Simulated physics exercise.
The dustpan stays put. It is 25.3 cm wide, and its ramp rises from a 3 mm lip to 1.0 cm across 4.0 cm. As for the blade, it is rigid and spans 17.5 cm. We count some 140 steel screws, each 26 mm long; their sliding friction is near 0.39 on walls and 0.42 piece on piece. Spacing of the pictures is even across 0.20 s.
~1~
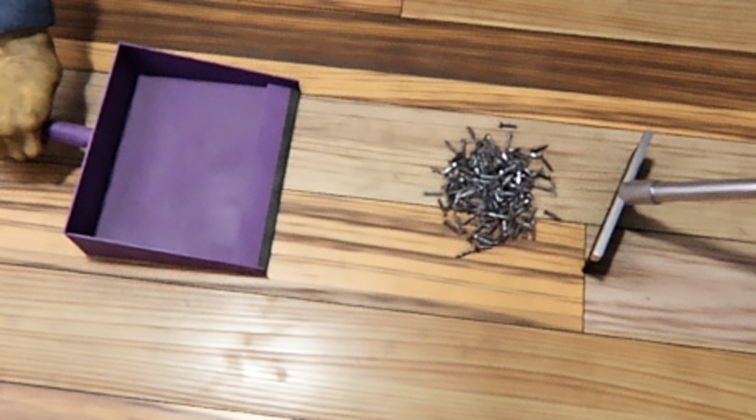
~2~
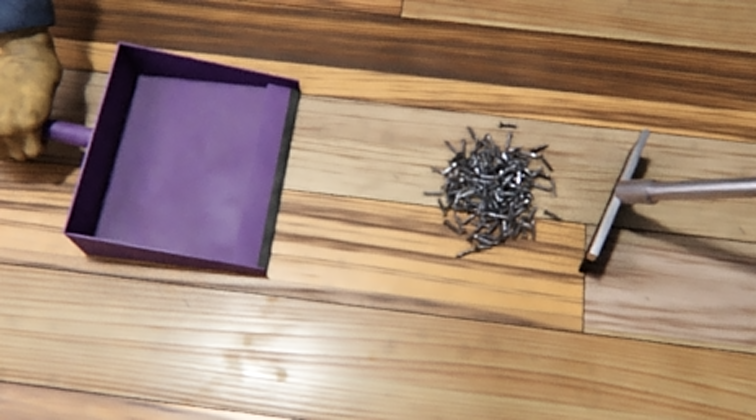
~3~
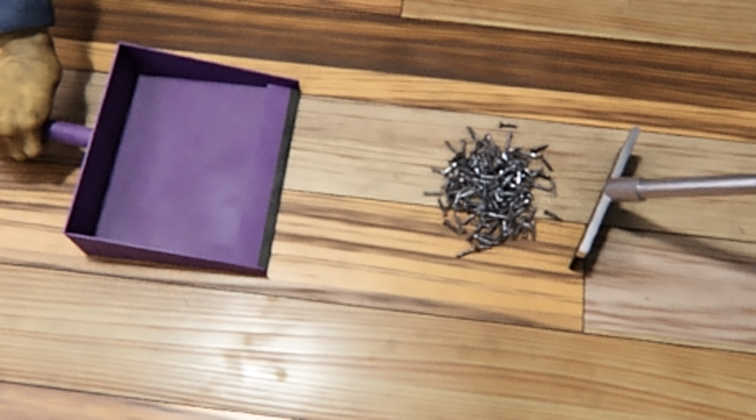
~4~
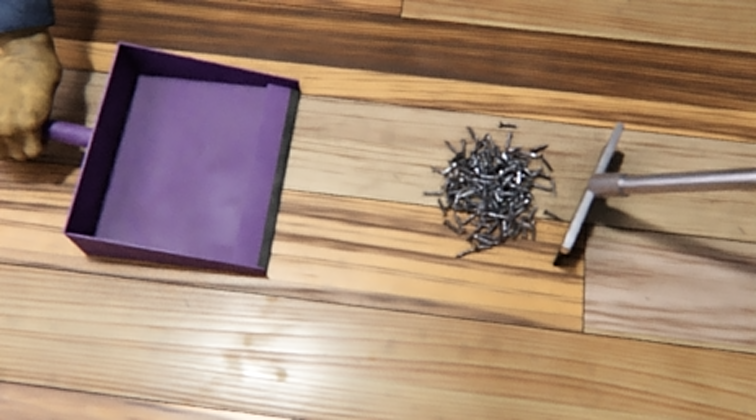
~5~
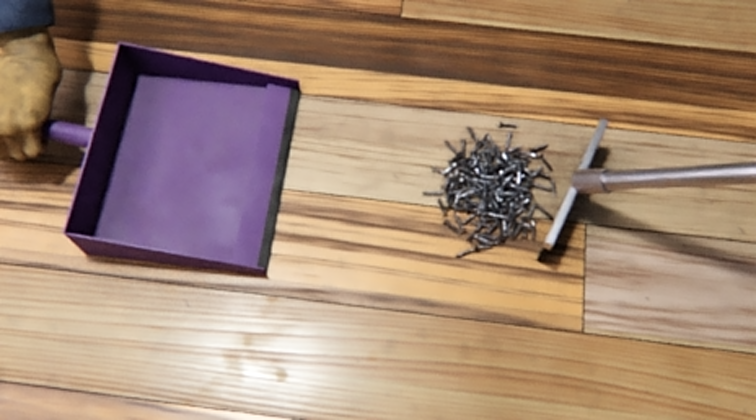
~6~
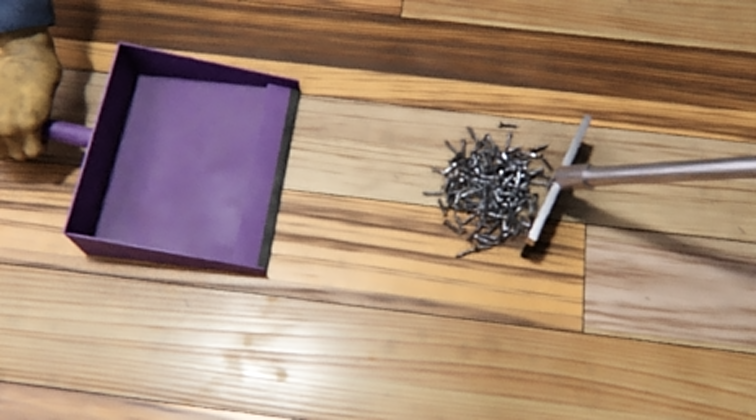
At the start, a gloved hand holds a purple dustpan at left, a pile of small steel screws lies on the wooden floor, and a long-handled blade rests to their right. The blade slides a short way left until it meets the pile's right edge, barely shifting a few screws, while the pan stays still.
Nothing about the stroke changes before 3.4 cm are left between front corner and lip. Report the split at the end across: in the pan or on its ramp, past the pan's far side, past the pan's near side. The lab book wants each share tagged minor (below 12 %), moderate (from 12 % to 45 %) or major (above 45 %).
Tags: Pan = minor; far side = moderate; near side = minor.
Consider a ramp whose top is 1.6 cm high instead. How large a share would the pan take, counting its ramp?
I'd expect close to 5 per cent.
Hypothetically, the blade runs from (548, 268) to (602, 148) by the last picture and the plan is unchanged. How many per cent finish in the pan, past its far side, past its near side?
That ends as pan 0, far 0, and near 0.
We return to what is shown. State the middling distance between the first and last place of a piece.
It comes to some 24 cm.
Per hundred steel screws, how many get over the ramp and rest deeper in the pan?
Roughly 0 per cent.
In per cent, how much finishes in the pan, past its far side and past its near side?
Pan 5; far side 15; near side 0.
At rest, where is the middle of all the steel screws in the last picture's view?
Centre at rest: Approx. (321, 132) px.
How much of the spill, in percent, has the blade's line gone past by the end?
Around 10 in a hundred.
Then, 0.27 s after the last picture, middle of the blade 20 cm from the lip; 0 % over the lip, far side 0 %, near side 0 %.
Then, 0.46 s after the last picture, middle of the blade 11 cm from the lip; 0 % over the lip, far side 10 %, near side 0 %.
Then, 0.76 s after the last picture, middle of the blade 6 cm from the lip; 5 % over the lip, far side 15 %, near side 0 %.
In the end, pan 5 %, far side 15 %, near side 0 %, in front of the lip or behind the blade 80 %.
